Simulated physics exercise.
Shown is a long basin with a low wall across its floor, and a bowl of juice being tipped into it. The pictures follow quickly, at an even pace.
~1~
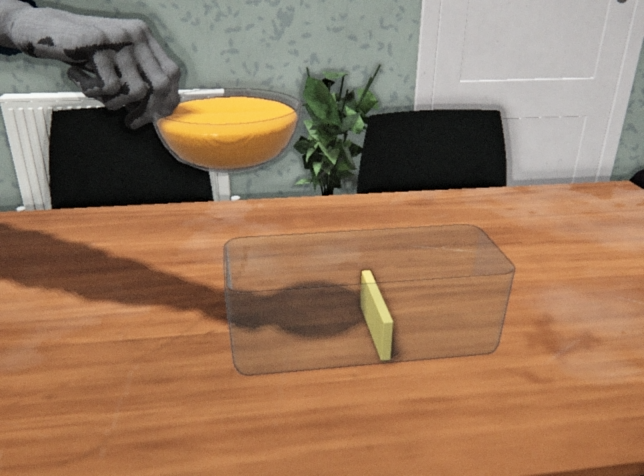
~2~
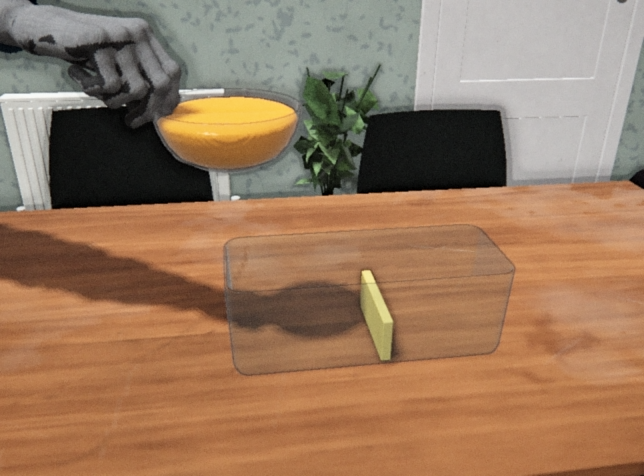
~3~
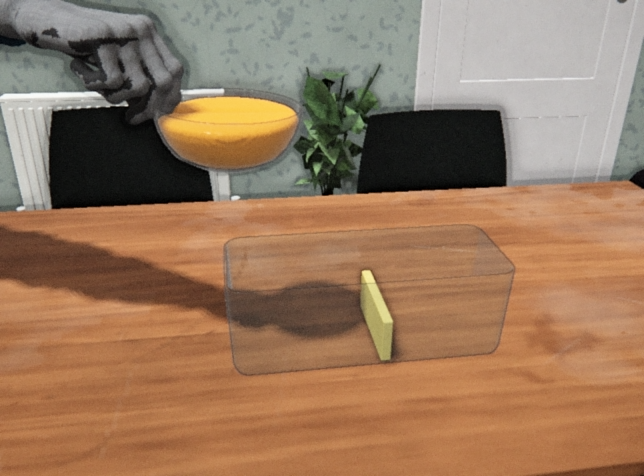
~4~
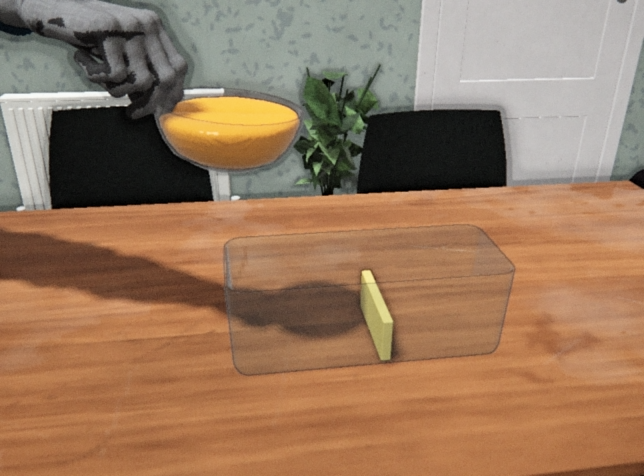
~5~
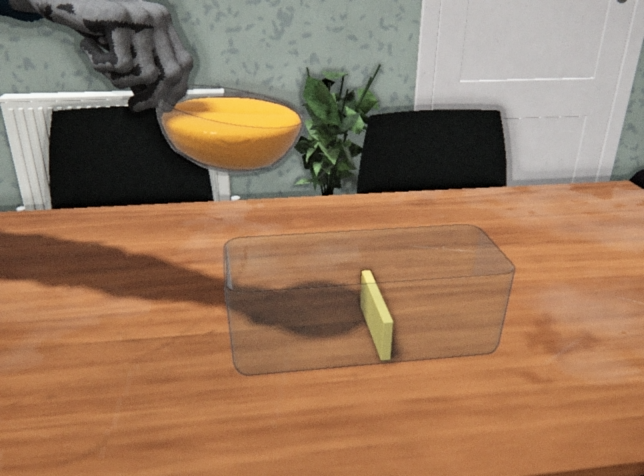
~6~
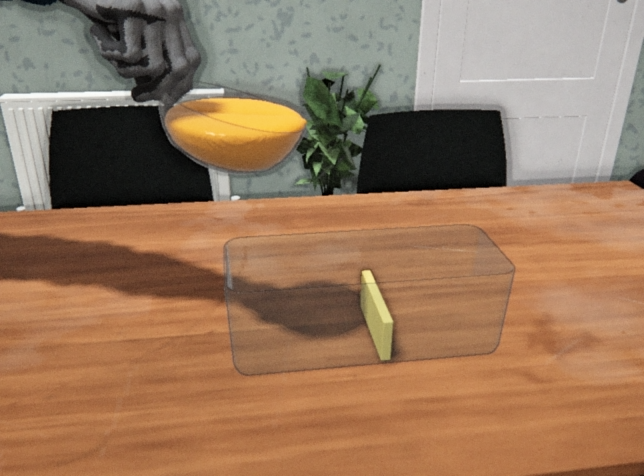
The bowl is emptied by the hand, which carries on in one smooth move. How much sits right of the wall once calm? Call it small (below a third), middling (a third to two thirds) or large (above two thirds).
Small.
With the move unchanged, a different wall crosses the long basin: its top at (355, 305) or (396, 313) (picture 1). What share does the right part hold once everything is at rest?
In order, some 50 and 20 in a hundred.
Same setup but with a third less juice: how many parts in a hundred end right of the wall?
Estimated share: Close to 0 per cent.
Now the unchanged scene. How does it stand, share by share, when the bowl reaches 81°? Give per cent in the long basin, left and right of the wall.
The left part gets 30 percent; the right part gets 5 percent.
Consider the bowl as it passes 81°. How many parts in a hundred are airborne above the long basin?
Near 45 in a hundred.
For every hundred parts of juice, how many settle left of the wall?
It comes to 90 per cent or so.
A moment on, the bowl is tipped on its side and 18 per cent is still to pour, 32 is left of the wall and 5 right of it.
Next, the bowl is tipped right over and 0 per cent is still to pour, 87 is left of the wall and 8 right of it.
Then the bowl is tipped right over and 0 per cent is still to pour, 88 is left of the wall and 10 right of it.
Later the bowl is tipped right over and 0 per cent is still to pour, 88 is left of the wall and 10 right of it.
In the end 88 per cent lies left of the wall, 10 right of it and 2 outside.
